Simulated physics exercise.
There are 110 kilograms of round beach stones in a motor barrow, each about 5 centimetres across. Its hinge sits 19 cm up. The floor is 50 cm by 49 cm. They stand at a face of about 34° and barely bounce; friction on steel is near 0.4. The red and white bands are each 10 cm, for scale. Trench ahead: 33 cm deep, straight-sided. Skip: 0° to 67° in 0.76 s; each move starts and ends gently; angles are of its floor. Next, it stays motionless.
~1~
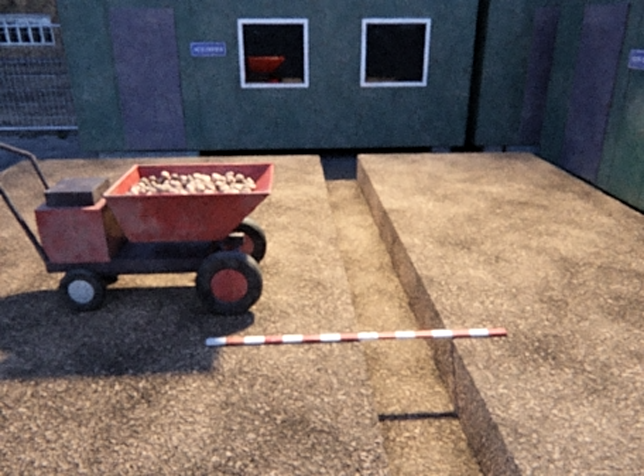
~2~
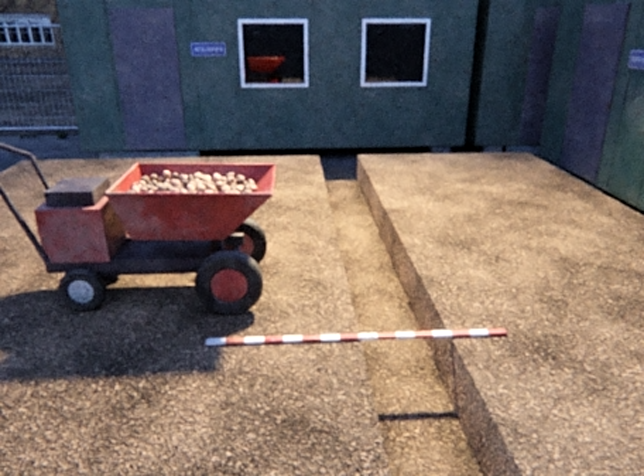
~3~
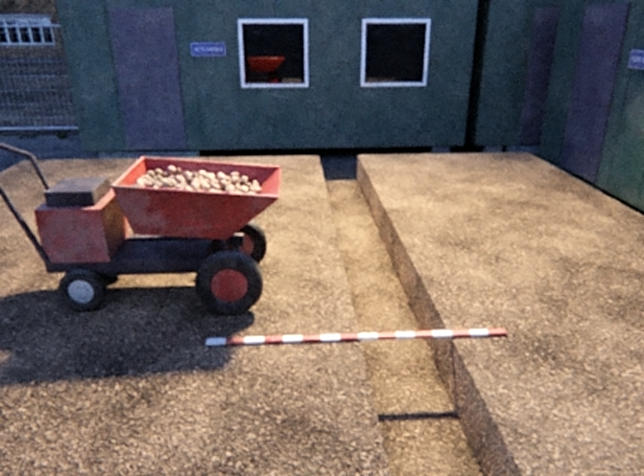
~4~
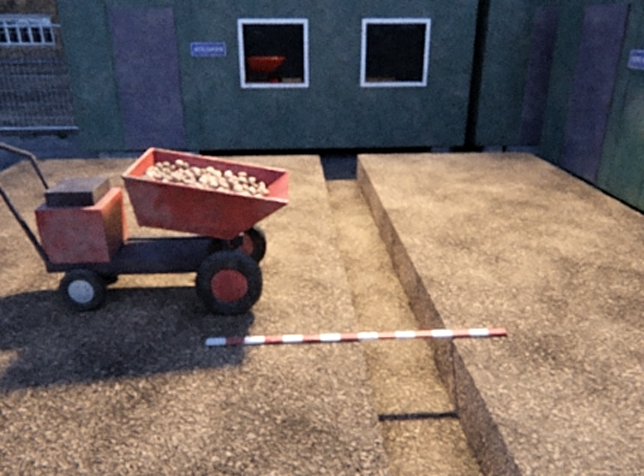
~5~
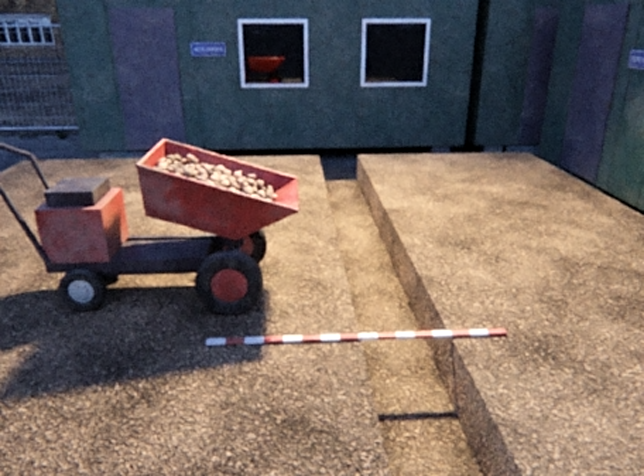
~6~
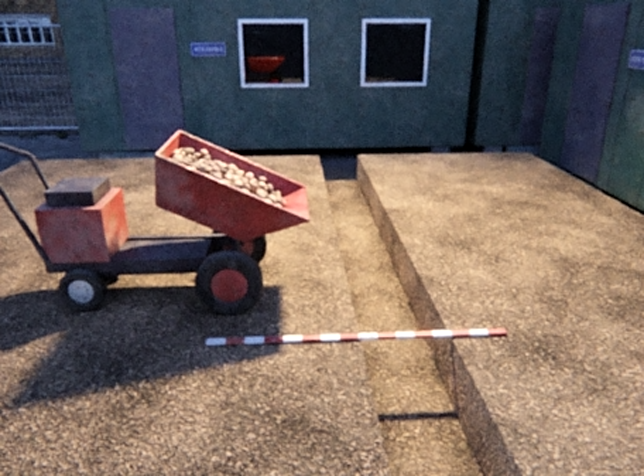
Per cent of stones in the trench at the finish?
About 100 %.
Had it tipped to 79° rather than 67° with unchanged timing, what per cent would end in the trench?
In that case some 80 per cent.
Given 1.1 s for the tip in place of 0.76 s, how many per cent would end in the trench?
Probably about 100 in a hundred.
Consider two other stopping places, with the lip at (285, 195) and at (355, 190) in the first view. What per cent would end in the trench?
Near 100 then near 30 percent.
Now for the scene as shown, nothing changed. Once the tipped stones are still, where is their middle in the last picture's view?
I'd point somewhere around (390, 322).
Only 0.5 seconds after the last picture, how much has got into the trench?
About 30 per cent by then.
Then, 0.2 s after the last picture the floor is at 57°, 100 % in the skip; the foremost stones are at (321, 244).
Then, 0.5 s after the last picture the floor is at 67°, 65 % in the skip, 6 % short of the trench, 29 % in the trench; the foremost stones are at (388, 290).
Then, 0.9 s after the last picture the floor is at 67°, 13 % in the skip, 4 % short of the trench, 83 % in the trench; the foremost stones are at (421, 319).
Then, 2.8 s after the last picture the floor is at 67°, 0 % in the skip, 100 % in the trench; the foremost stones are at (424, 329).
